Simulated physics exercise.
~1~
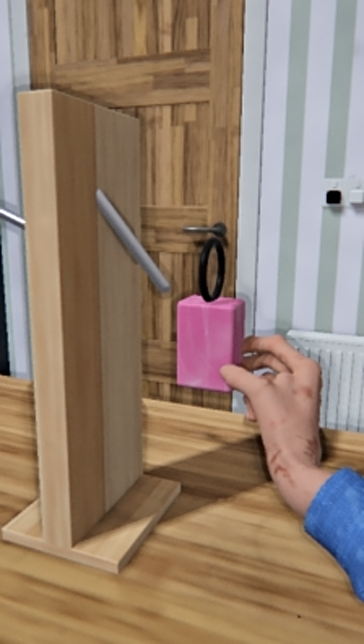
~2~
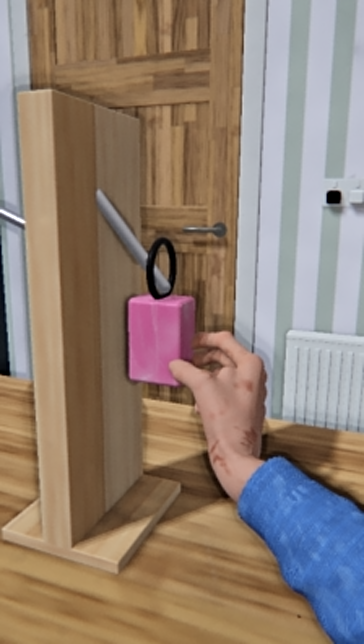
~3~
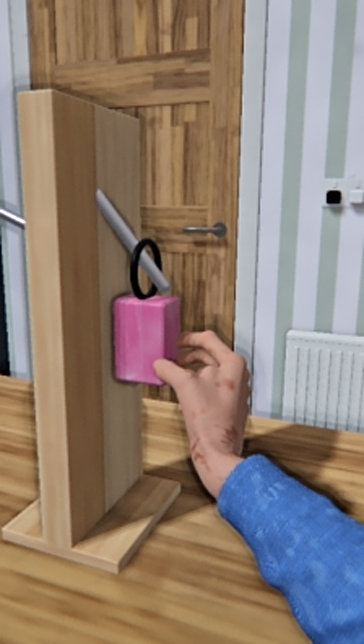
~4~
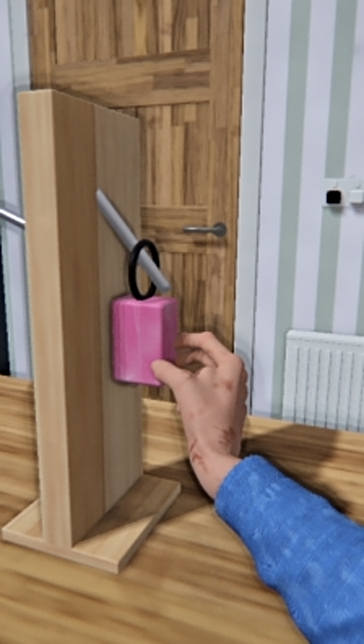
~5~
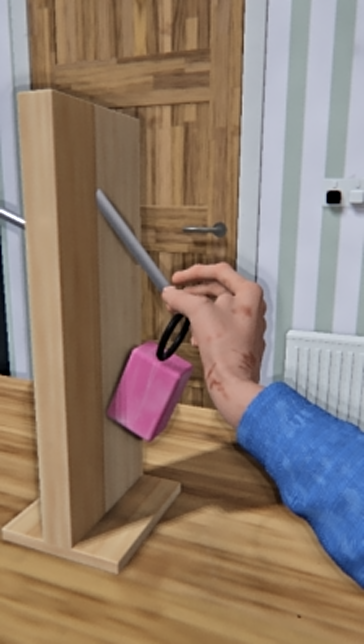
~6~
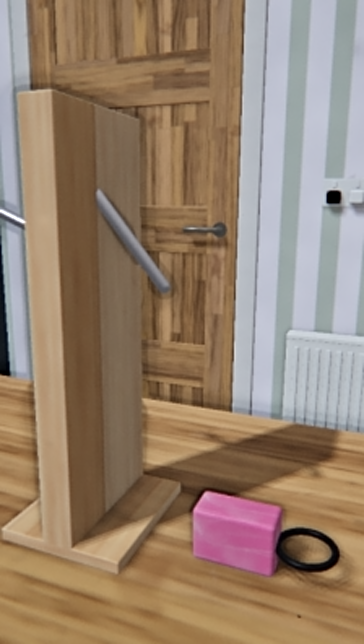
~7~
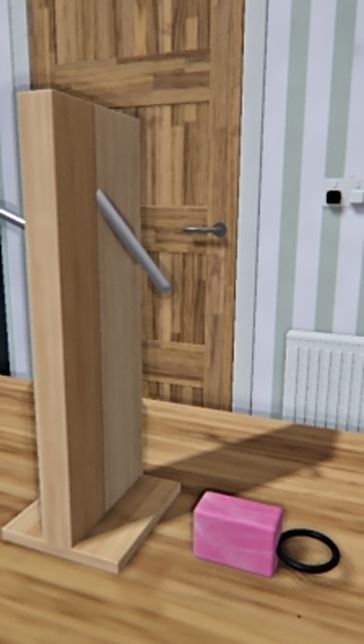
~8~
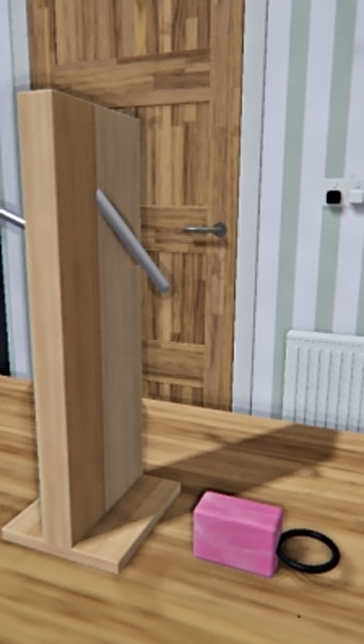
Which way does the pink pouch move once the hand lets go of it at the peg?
The pink pouch moves down, slipping off the sloping peg and ending up on the table.
